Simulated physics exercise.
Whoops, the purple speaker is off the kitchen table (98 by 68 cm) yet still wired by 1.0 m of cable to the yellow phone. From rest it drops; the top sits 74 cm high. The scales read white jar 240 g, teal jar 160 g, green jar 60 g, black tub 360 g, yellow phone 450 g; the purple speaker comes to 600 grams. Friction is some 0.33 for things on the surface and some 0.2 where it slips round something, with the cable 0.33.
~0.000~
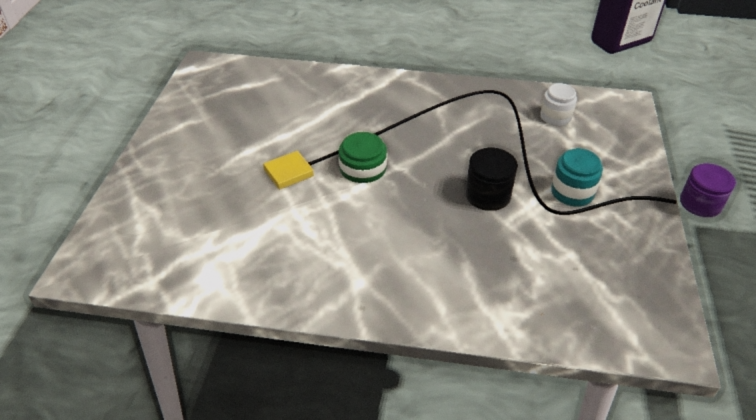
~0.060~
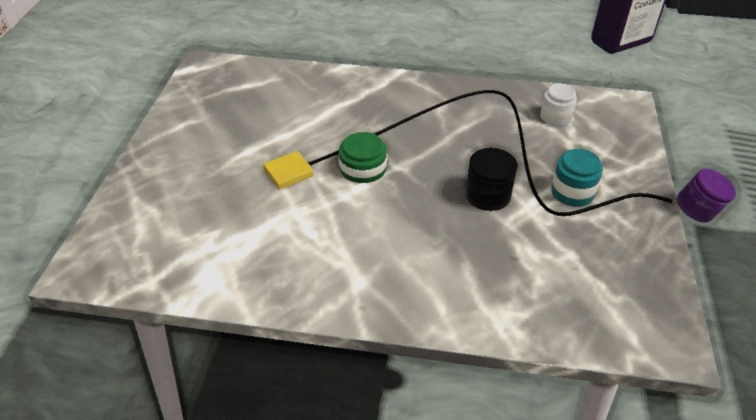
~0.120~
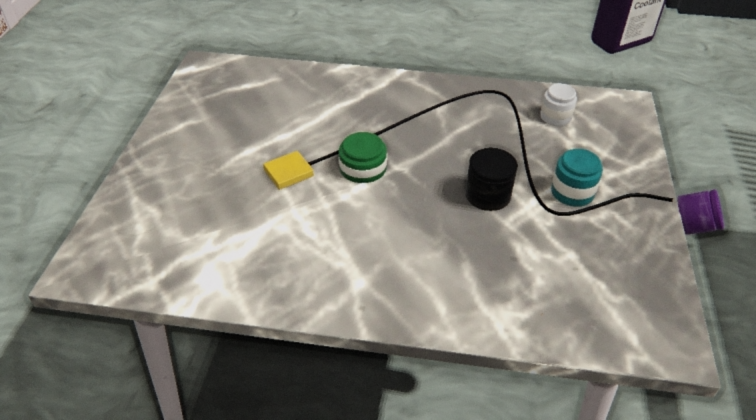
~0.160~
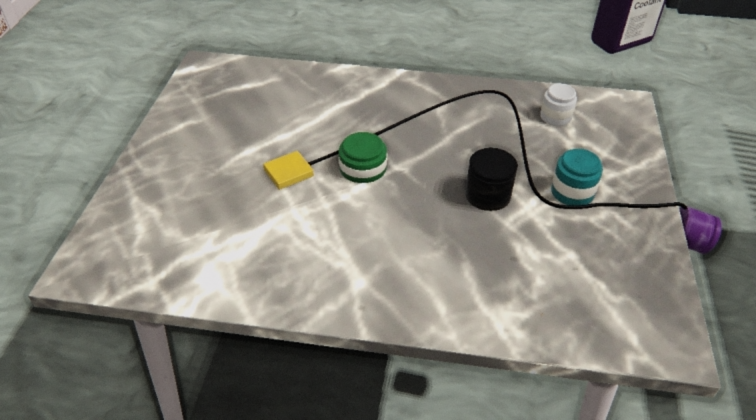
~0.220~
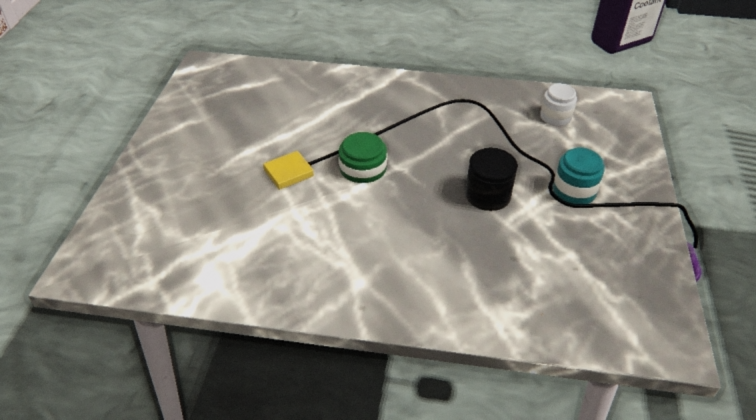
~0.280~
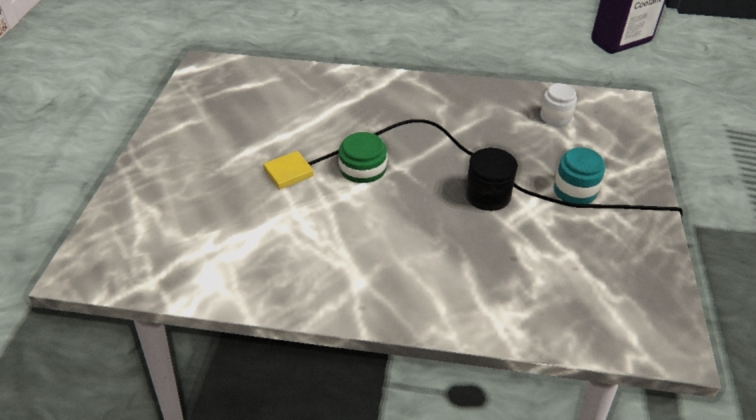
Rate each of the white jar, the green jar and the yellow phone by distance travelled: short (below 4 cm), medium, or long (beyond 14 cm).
Ratings: White jar - short, green jar - long, yellow phone - long.
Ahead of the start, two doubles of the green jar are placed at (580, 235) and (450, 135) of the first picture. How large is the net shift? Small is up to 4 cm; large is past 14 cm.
Going in order, I'd call it a short shift for the first and a long shift for the second.
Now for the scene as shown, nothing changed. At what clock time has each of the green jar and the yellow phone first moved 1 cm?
Approx. times - green jar: 0.34 s, yellow phone: 0.40 s.
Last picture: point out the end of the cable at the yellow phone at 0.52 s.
Near (388, 187).
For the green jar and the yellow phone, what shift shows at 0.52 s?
I'd say the green jar is some 25 cm out, the yellow phone some 15 cm.
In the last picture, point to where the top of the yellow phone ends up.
(483, 162).
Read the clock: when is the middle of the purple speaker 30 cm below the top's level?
0.30 s.
By 0.5 s, the cable's tail end at (388, 187); green jar 25 cm off its start, yellow phone 15 cm off its start, teal jar 7 cm off its start.
By 0.7 s, the cable's tail end at (462, 188); green jar 43 cm off its start, yellow phone 31 cm off its start, purple speaker over the edge.
By 1.0 s, the cable's tail end at (493, 180); green jar over the edge, yellow phone 34 cm off its start at (483, 162), purple speaker over the edge.
By 1.2 s, the cable's tail end at (493, 180); green jar over the edge, yellow phone 34 cm off its start, purple speaker over the edge.
By 2.4 s, the cable's tail end at (493, 180); green jar over the edge, yellow phone 34 cm off its start at (483, 162), white jar 0 cm off its start at (562, 91), purple speaker over the edge.
